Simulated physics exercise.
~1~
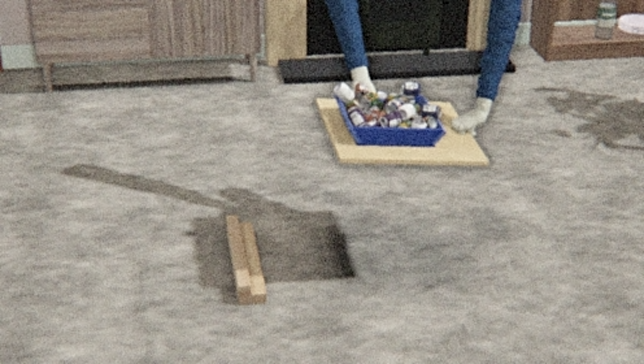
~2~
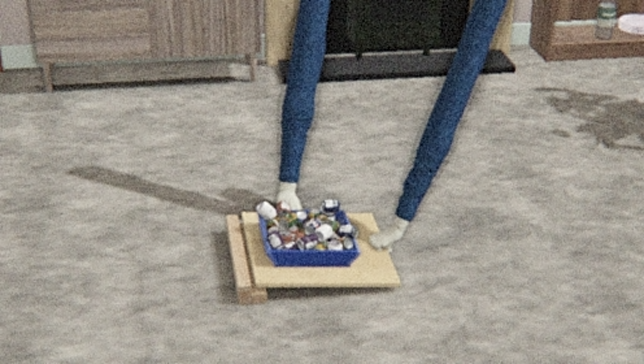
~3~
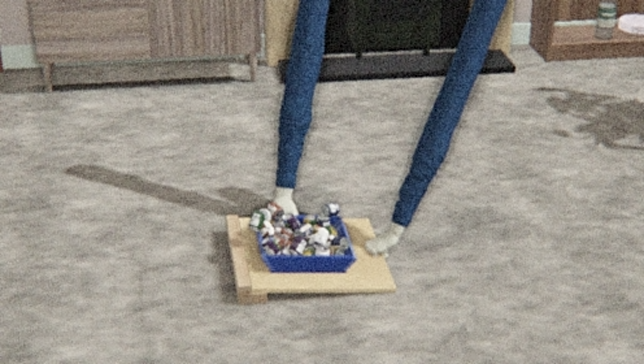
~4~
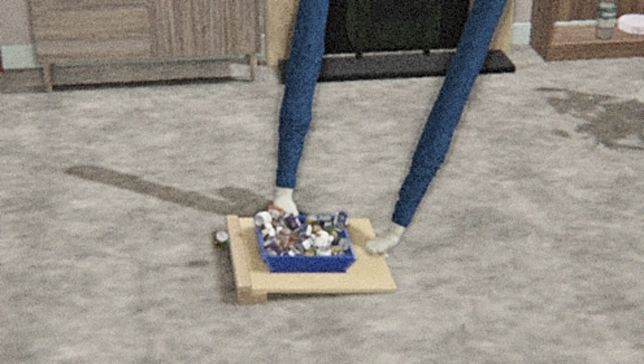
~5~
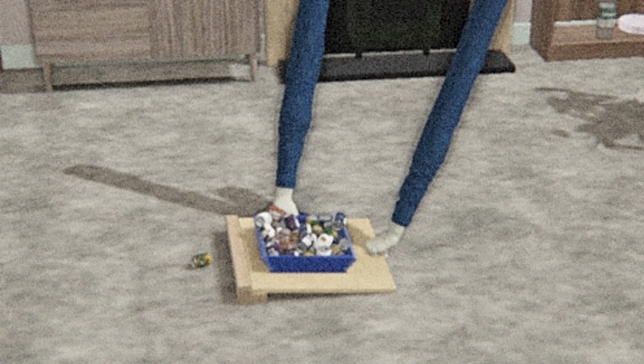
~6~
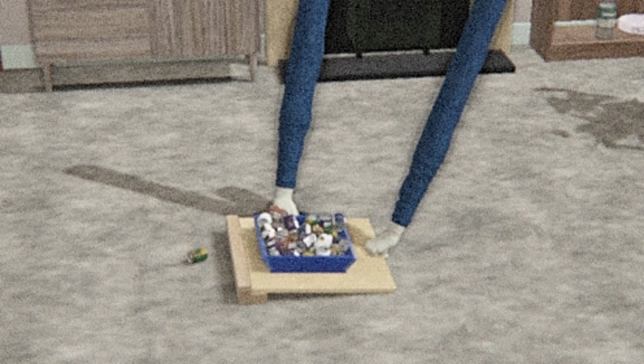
To begin with, two hands in blue sleeves hold a pale wooden board with a blue tub full of mini cans on it, above a mottled grey carpet near a fireplace. The arms swing the board forwards and down, towards the left, bringing it to a wooden stop on the floor. As it halts against the stop, the cans shift and jumble in the tub. One can goes over the left side and drops to the carpet. It ends lying on its side a little left of the stop, while the rest stay in the tub and the hands remain at the board.
